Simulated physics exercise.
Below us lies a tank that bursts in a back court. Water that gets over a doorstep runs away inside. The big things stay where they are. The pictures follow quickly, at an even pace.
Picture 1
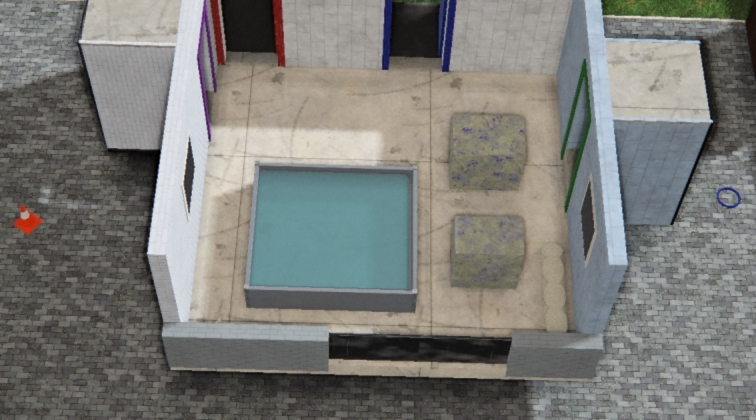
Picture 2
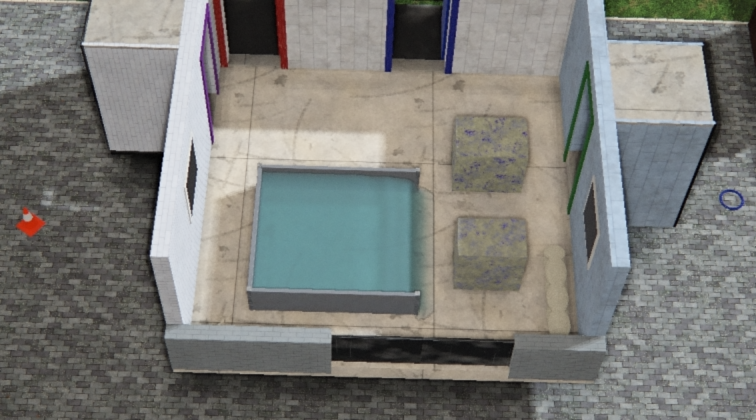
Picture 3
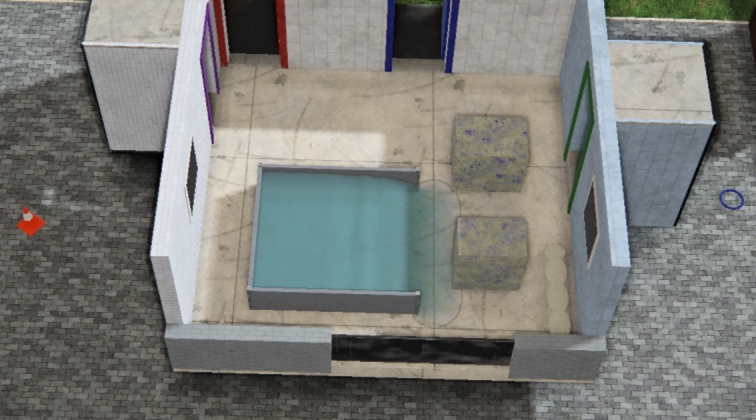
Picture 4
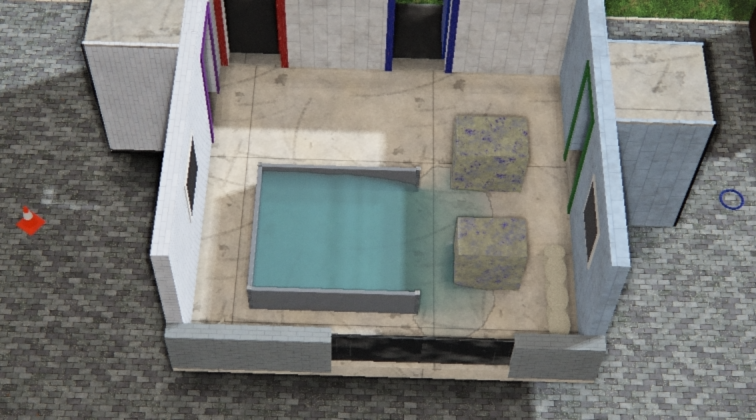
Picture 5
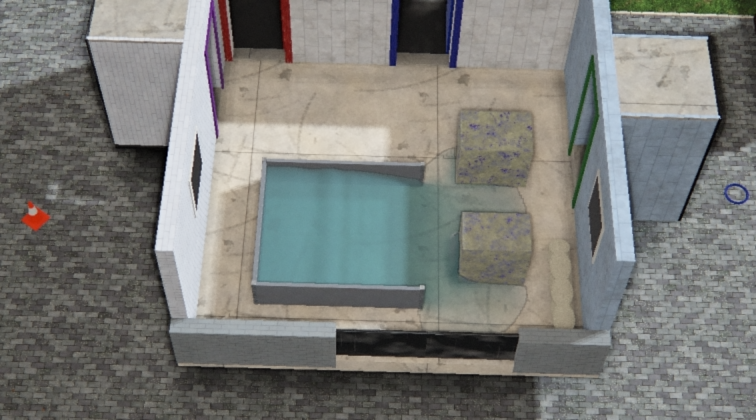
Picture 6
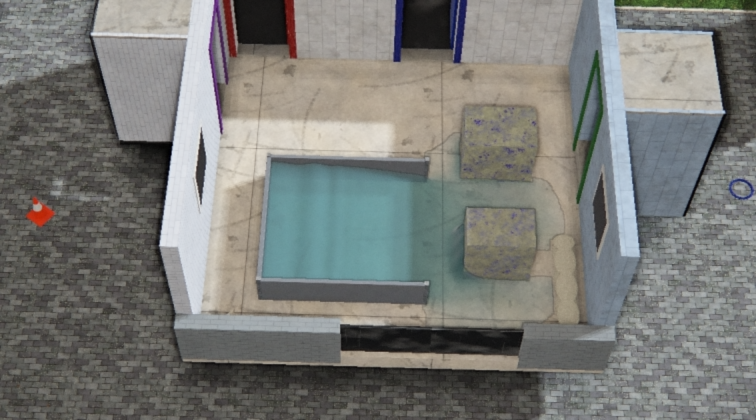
Water sat still in a square tank in a walled court, then poured out through its open right side and spread in a thin sheet across the pale floor, around the nearer of two speckled blocks.
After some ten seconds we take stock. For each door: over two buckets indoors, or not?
The red door takes more than that; the blue door takes more than that; the purple door takes more than that; the green door stays under that.
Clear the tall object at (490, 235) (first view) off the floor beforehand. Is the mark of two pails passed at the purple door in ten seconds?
My reading: Purple door lets more in.
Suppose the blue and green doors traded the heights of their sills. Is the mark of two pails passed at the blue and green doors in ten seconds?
One by one: The blue door takes less, the green door is over.
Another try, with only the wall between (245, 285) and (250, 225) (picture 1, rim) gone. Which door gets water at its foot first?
That is the one in purple.
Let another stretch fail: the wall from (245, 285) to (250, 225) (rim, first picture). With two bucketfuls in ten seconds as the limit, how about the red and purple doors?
The red door is over; the purple door stays under.
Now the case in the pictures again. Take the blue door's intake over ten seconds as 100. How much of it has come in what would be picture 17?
About 0 per cent.
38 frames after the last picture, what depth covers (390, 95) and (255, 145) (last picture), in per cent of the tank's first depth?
About 14 and 4 per cent.
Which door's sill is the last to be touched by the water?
That is the purple door.
A moment on, water covers 30 % of the floor; the red door not reached, the blue door not reached, the purple door not reached, the green door wet at the sill, nothing in.
Next, water covers 40 % of the floor; the red door not reached, the blue door wet at the sill, nothing in, the purple door not reached, the green door under two buckets in.
Then, water covers 60 % of the floor; the red door not reached, the blue door under two buckets in, the purple door not reached, the green door under two buckets in.
Later, water covers 85 % of the floor; the red door wet at the sill, nothing in, the blue door over two buckets in, the purple door wet at the sill, nothing in, the green door under two buckets in.
In the end, water covers 95 % of the floor; the red door over two buckets in, the blue door over two buckets in, the purple door over two buckets in, the green door under two buckets in.
